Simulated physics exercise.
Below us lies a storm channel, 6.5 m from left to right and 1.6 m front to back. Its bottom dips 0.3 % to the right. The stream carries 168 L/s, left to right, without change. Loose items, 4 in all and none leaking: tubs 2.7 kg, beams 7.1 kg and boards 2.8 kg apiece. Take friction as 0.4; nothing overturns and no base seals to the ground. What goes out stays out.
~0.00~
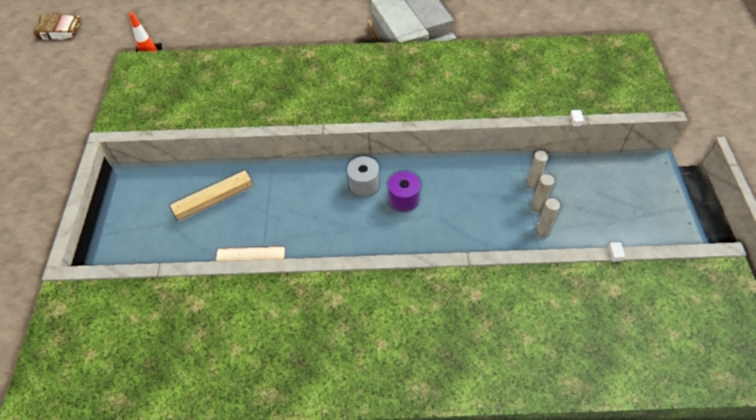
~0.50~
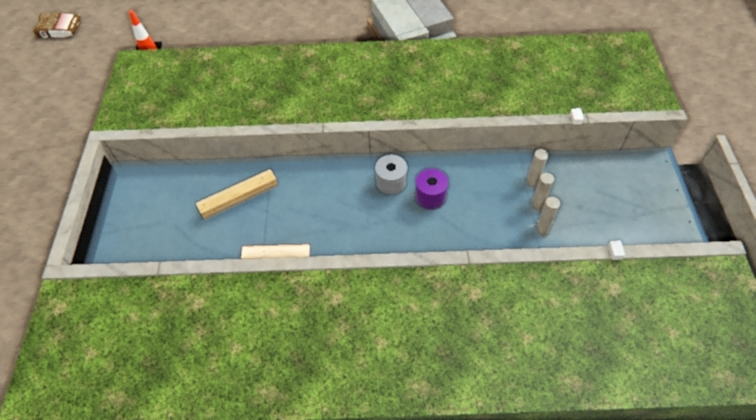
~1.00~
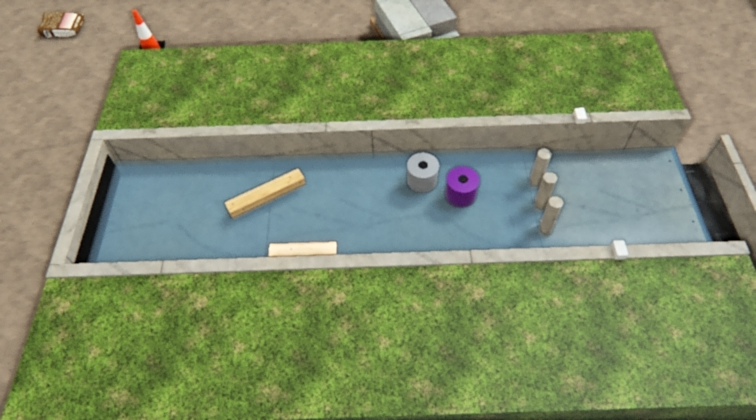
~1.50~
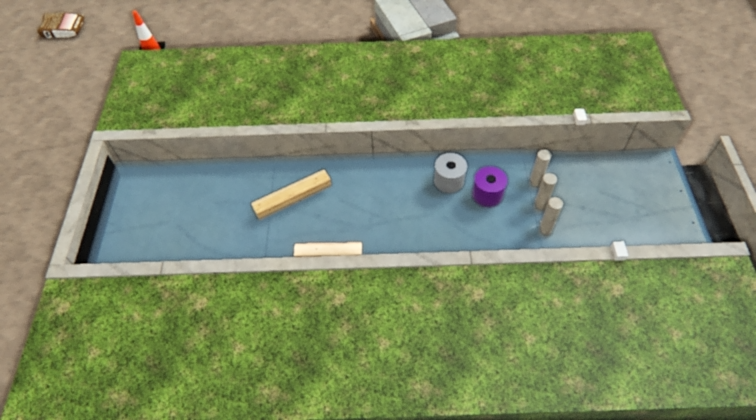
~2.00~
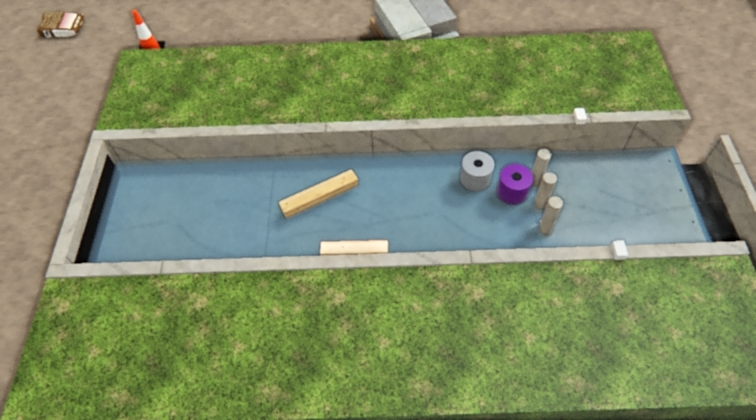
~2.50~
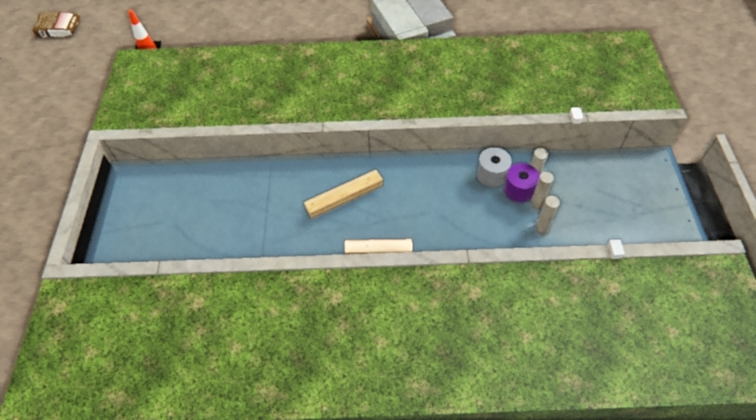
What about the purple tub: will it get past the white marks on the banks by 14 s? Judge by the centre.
Purple tub is held back.
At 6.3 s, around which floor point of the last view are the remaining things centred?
Around (562, 217).
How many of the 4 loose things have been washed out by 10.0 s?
I count 2.
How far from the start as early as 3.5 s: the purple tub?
About 140 cm.
After 3.5 s the purple tub is near (523, 176), 1.3 m from its start, afloat; 0 of 4 are over the mark; 4 afloat.
After 6.3 s the purple tub is near (523, 176), 1.3 m from its start, afloat; 2 of 4 are over the mark; 3 afloat.
After 10.0 s the purple tub is near (523, 176), 1.3 m from its start, afloat; 2 of 4 are over the mark; 2 afloat.
After 14.0 s the purple tub is near (523, 176), 1.3 m from its start, afloat; 3 of 4 are over the mark; 1 afloat.
